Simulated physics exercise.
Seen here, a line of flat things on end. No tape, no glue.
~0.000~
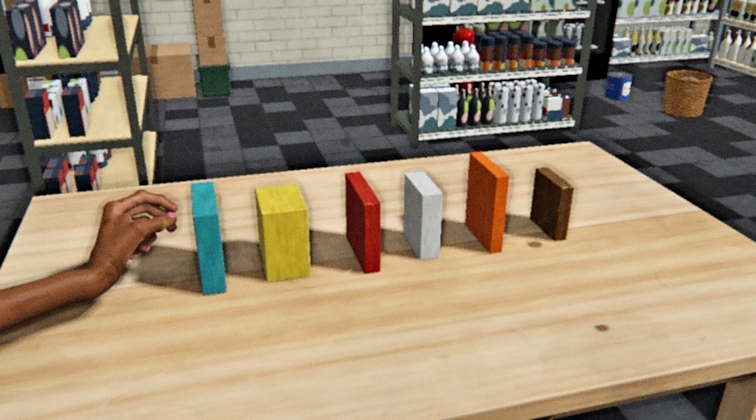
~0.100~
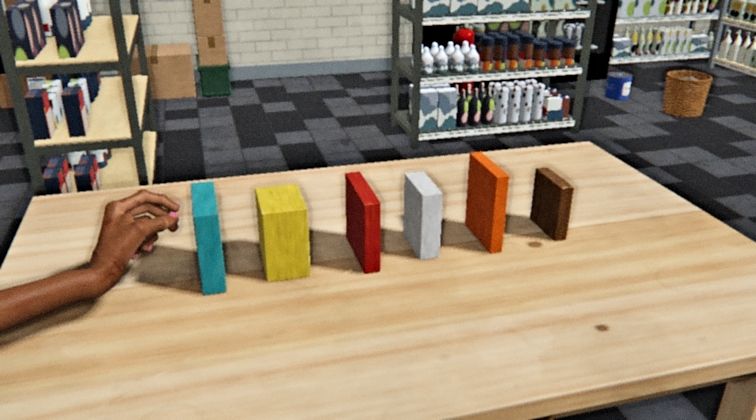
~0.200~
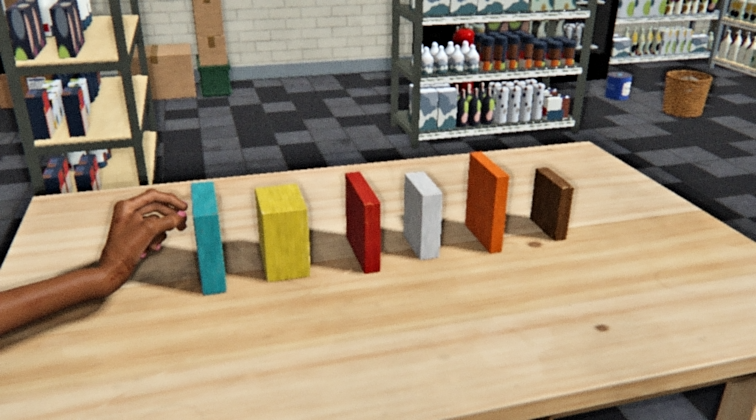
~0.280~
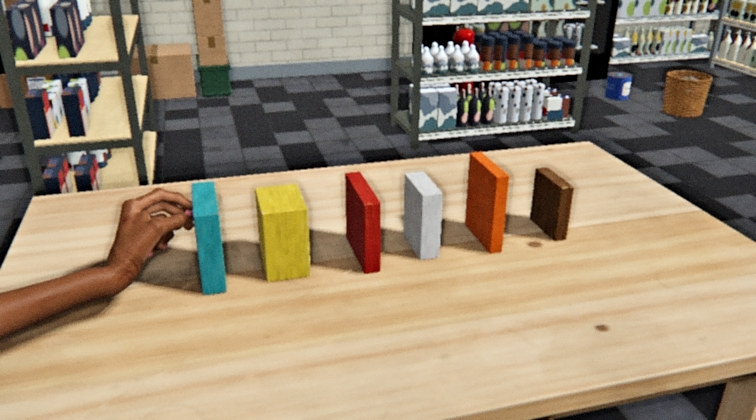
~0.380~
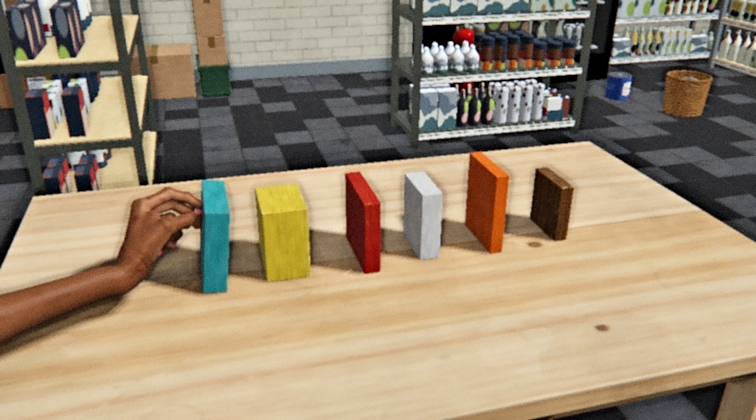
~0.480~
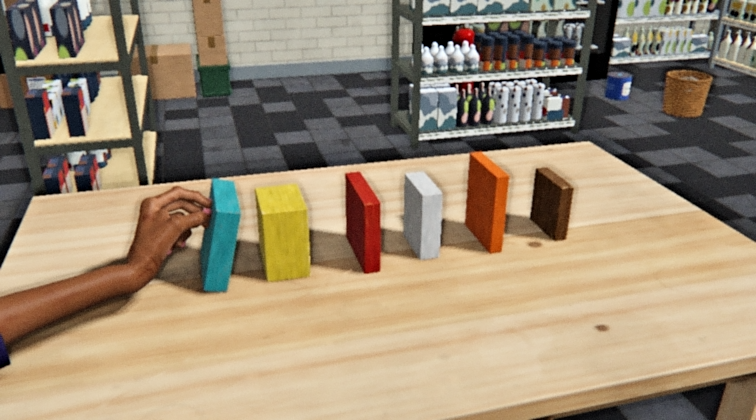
A hand reached in from the left toward a row of six upright blocks on a wooden table, then pushed the turquoise one so it leaned right toward the yellow block.
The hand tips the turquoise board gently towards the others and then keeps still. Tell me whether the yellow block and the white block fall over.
The yellow block keeps standing; the white block keeps standing.
By 0.58 s, turquoise board 21° over.
By 0.78 s, turquoise board 30° over; yellow block tilted by 4° near (285, 230).
By 0.98 s, yellow block resting near (285, 230); white block resting near (422, 215).
When it is over (1.6 s), left askew, yellow block; the other 3 as before. End places, in pixels of the last picture, yellow block near (285, 230), white block near (422, 216).
